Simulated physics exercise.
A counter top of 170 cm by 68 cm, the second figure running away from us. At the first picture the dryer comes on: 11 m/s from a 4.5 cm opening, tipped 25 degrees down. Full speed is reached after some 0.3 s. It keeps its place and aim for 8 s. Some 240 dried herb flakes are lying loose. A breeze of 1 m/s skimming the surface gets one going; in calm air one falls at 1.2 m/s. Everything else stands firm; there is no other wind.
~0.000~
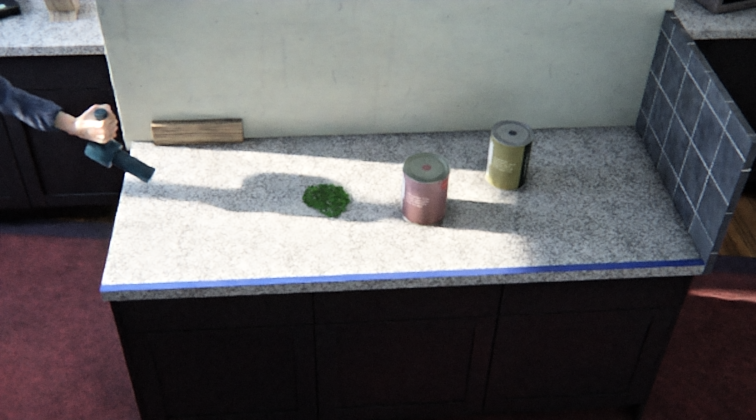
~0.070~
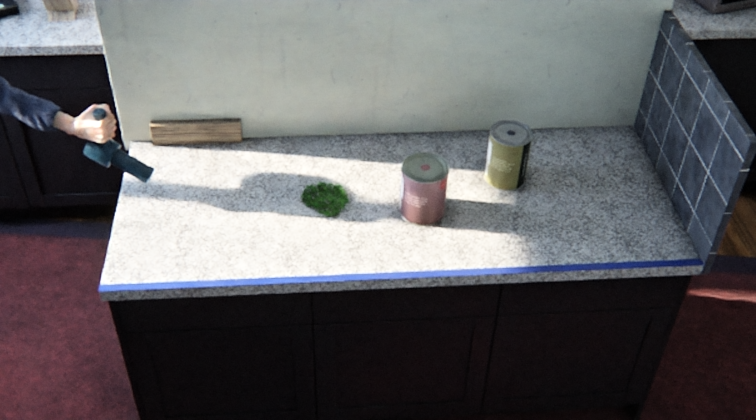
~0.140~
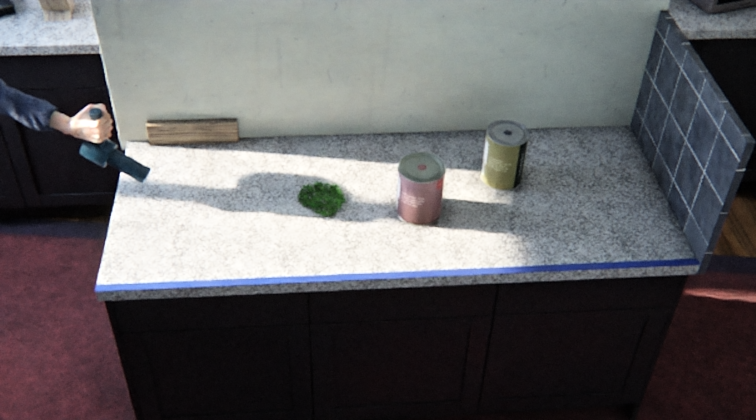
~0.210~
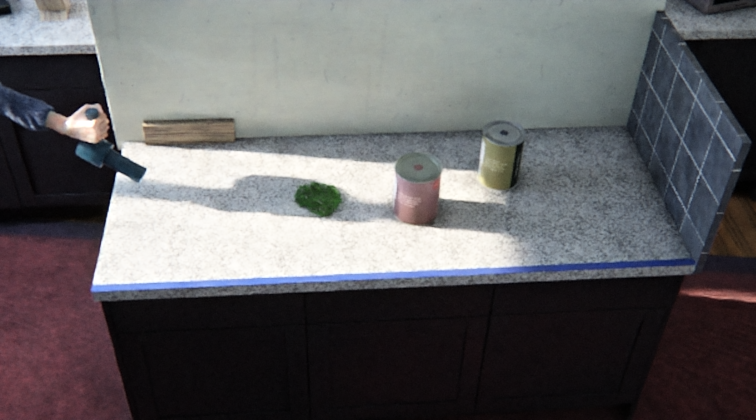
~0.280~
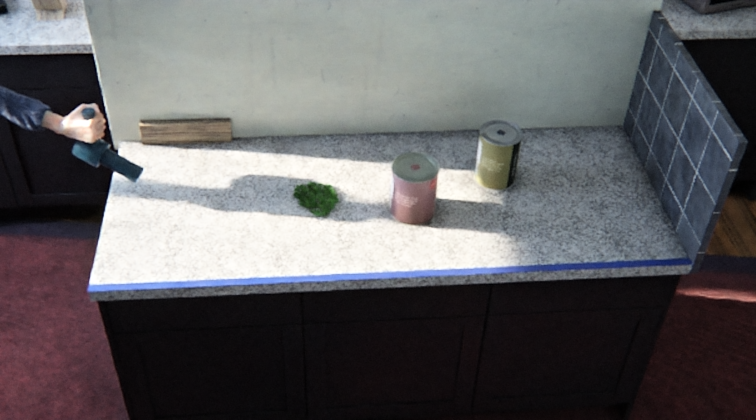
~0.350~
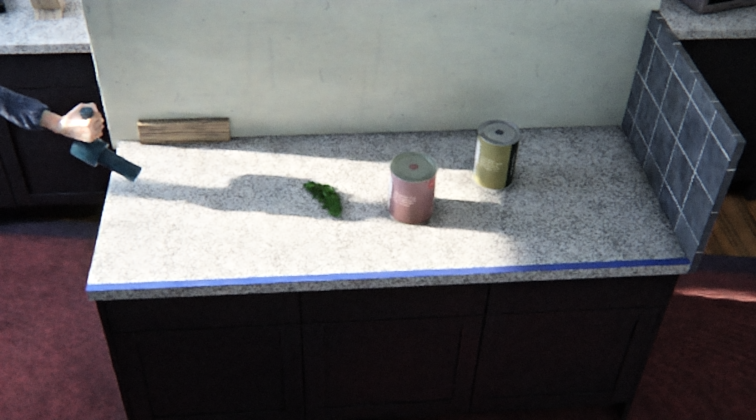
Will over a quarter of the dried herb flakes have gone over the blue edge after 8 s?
More than a quarter over the blue edge: No.
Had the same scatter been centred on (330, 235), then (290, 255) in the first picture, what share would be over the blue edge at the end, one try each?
In turn about 80 %, 100 %.
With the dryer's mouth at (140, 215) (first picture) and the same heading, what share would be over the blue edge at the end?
It would be near 0 %.
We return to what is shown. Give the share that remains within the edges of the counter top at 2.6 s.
About 90 %.
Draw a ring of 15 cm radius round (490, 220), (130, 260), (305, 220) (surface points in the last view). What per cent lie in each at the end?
In turn about 40 %, 0 %, 0 %.
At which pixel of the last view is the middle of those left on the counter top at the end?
Near (484, 187).
After 1.6 s, 6 % are over the blue edge; the middle of those still in play is near (478, 188); 30 % have settled or left.
After 2.6 s, 10 % are over the blue edge; the middle of those still in play is near (474, 187); 37 % have settled or left.
After 4.4 s, 11 % are over the blue edge; the middle of those still in play is near (481, 187); 43 % have settled or left.
After 8.0 s, at the end, 11 % are over the blue edge; the middle of those still in play is near (484, 187).
